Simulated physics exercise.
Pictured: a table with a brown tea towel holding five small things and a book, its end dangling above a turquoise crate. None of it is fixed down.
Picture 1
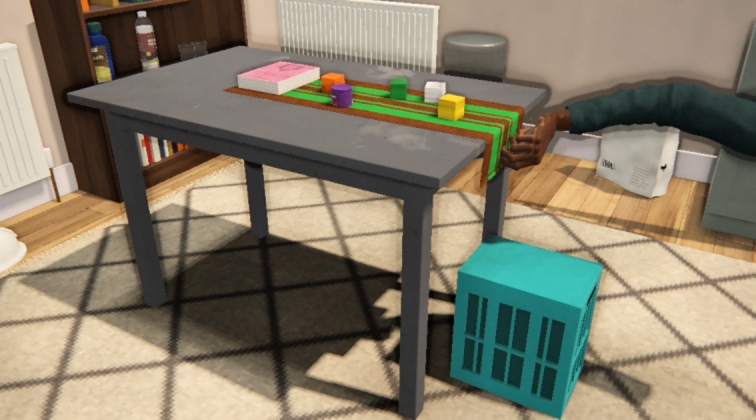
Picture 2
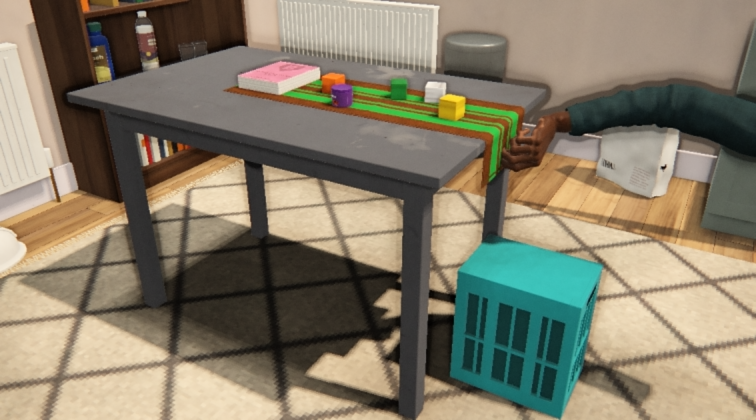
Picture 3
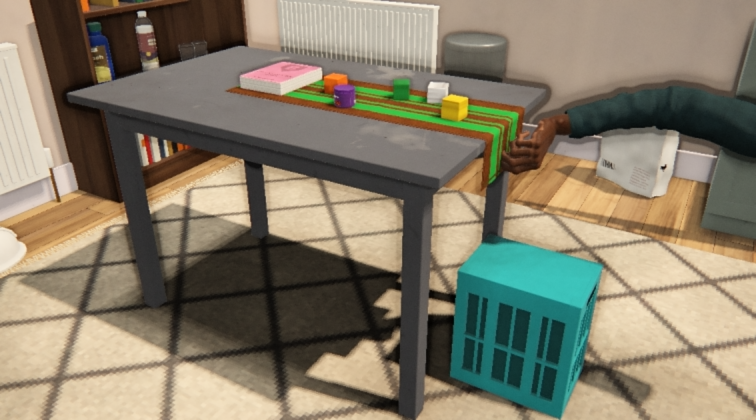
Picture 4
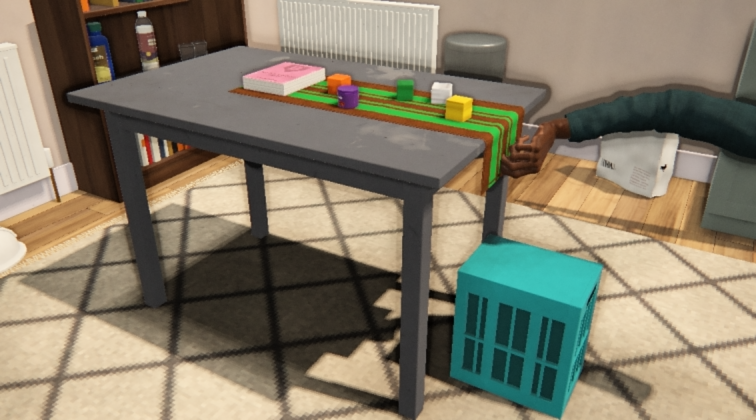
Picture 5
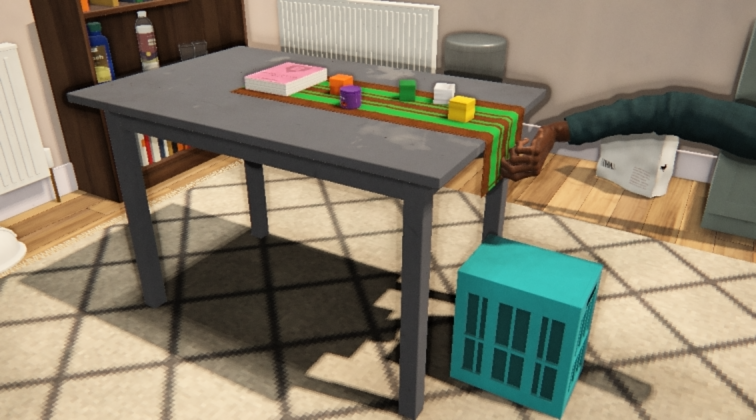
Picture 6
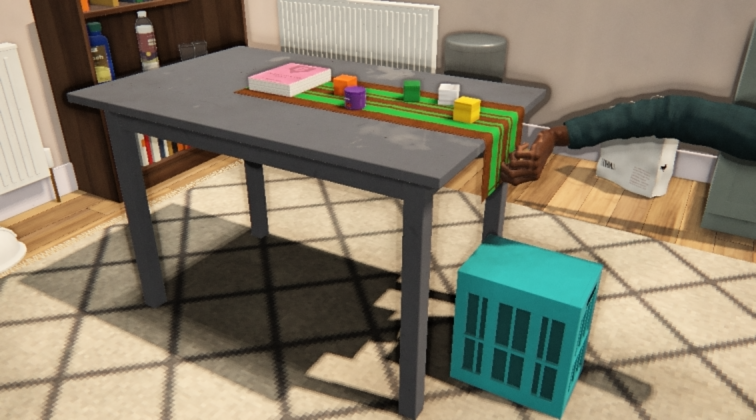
A brown and green striped cloth slides slowly to the right along a grey table as a hand holds its hanging end above a turquoise crate, carrying a pink book and five small coloured objects a short way with it.
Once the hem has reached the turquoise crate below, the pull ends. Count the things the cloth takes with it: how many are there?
The total lost is two.
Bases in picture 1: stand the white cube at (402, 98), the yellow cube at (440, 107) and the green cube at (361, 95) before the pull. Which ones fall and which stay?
Well, the white cube is safe, the yellow cube is dislodged, and the green cube is safe.
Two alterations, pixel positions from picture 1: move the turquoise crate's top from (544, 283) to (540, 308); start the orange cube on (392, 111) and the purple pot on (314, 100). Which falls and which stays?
Outcome for the orange cube: It is lost. Outcome for the purple pot: It stays.
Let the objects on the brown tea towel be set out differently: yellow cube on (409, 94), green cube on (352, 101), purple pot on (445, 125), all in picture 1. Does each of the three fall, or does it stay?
The yellow cube stays put; the green cube stays put; the purple pot ends up off.
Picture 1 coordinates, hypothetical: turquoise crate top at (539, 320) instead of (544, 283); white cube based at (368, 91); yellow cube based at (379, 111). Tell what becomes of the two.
So the white cube stays there, and the yellow cube leaves.
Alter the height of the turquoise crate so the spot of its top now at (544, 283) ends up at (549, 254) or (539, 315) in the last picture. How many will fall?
For the first height 1, for the second 3.
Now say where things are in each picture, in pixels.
Hem (480, 188); yellow cube (452, 98); white cube (435, 85); green cube (399, 81); purple pot (342, 87); orange cube (333, 76); top of the crate (544, 283), in the first frame.
Hem (481, 188); yellow cube (452, 98), in the second frame.
Hem (481, 192); white cube (438, 85), in the third frame.
Hem (481, 196); green cube (405, 82); top of the crate (544, 283), in the fourth frame.
Hem (481, 198); purple pot (351, 88), in the fifth frame.
Hem (481, 204); yellow cube (468, 100); white cube (449, 87); green cube (412, 83); purple pot (355, 89); orange cube (345, 78), in the sixth frame.
Soon after, hem near (499, 212); all still up.
Then, hem near (497, 246); yellow cube gone.
At rest, hem on the crate; yellow cube and white cube gone. It carries off two.
